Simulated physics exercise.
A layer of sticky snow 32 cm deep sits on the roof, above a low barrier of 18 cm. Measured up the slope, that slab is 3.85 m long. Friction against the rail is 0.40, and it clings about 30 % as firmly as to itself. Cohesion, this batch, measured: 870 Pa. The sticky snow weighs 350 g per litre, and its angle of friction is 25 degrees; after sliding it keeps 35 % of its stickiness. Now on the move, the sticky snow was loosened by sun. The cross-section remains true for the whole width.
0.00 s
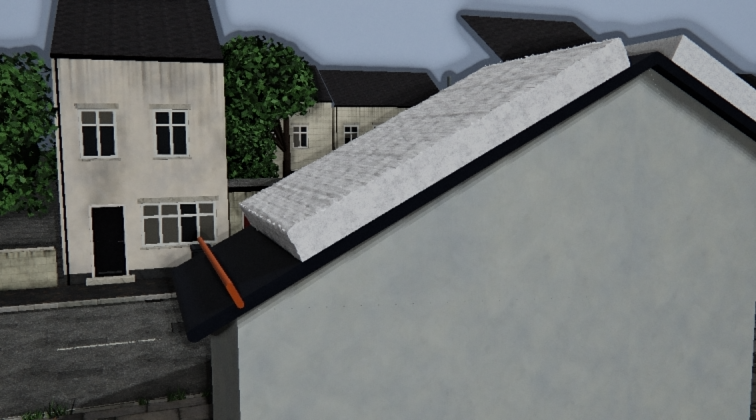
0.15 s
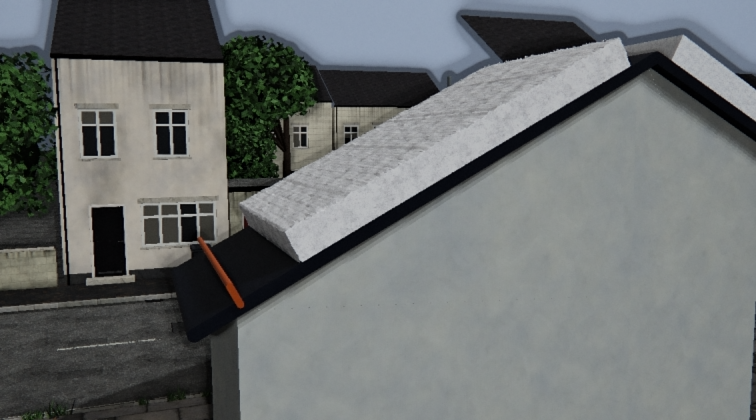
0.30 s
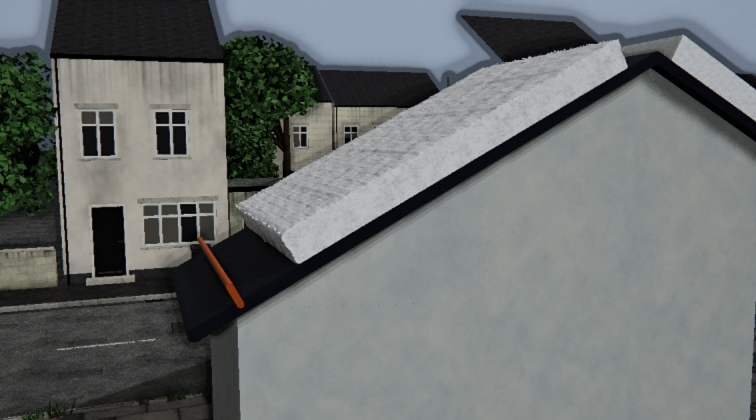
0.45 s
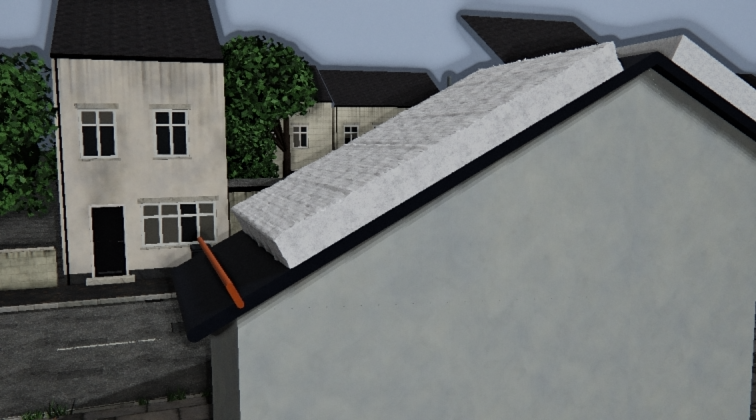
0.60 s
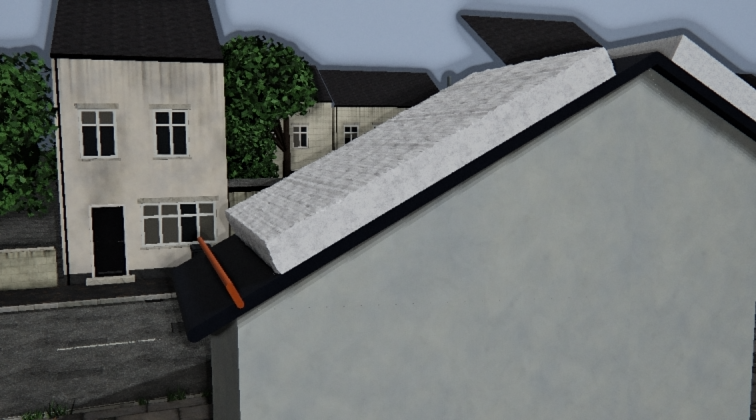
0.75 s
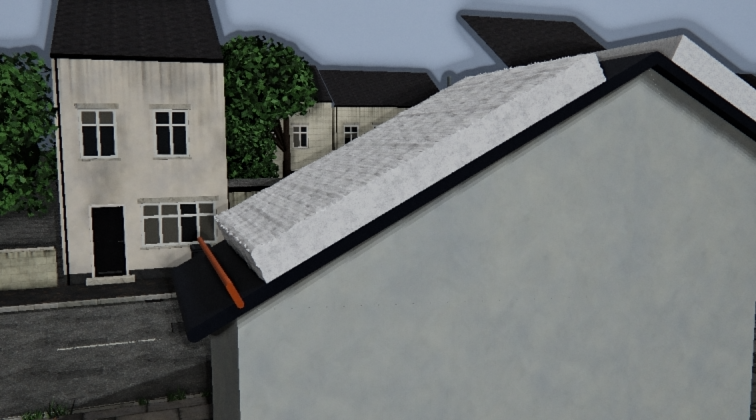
A thick slab of white snow slides slowly down the dark roof toward an orange bar.
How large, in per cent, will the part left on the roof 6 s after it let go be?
My estimate is about 84 per cent.
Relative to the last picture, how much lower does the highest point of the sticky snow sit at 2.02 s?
Roughly 0.5 metres.
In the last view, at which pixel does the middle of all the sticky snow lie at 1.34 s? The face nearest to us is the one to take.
(384, 191).
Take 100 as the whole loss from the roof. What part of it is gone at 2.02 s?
It comes to about 50 percent.
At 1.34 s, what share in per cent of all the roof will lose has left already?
Near 0 in a hundred.
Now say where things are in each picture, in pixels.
Foremost bit of the sticky snow at (288, 236), in the first picture.
Foremost bit of the sticky snow at (286, 237), its middle shifted 1.2 cm, in the second picture.
Foremost bit of the sticky snow at (283, 239), its middle shifted 4.9 cm, in the third picture.
Foremost bit of the sticky snow at (276, 243), its middle shifted 11 cm, in the fourth picture.
Foremost bit of the sticky snow at (266, 248), its middle shifted 21 cm, in the fifth picture.
Foremost bit of the sticky snow at (252, 251), its middle shifted 34 cm, in the sixth picture.
After 1.34 s, 100 % of the snow is on the roof.
After 2.02 s, 92 % of the snow is on the roof.
After 2.71 s, 84 % of the snow is on the roof.
After 3.40 s, 84 % of the snow is on the roof.
After 6.00 s, 84 % of the snow is on the roof.
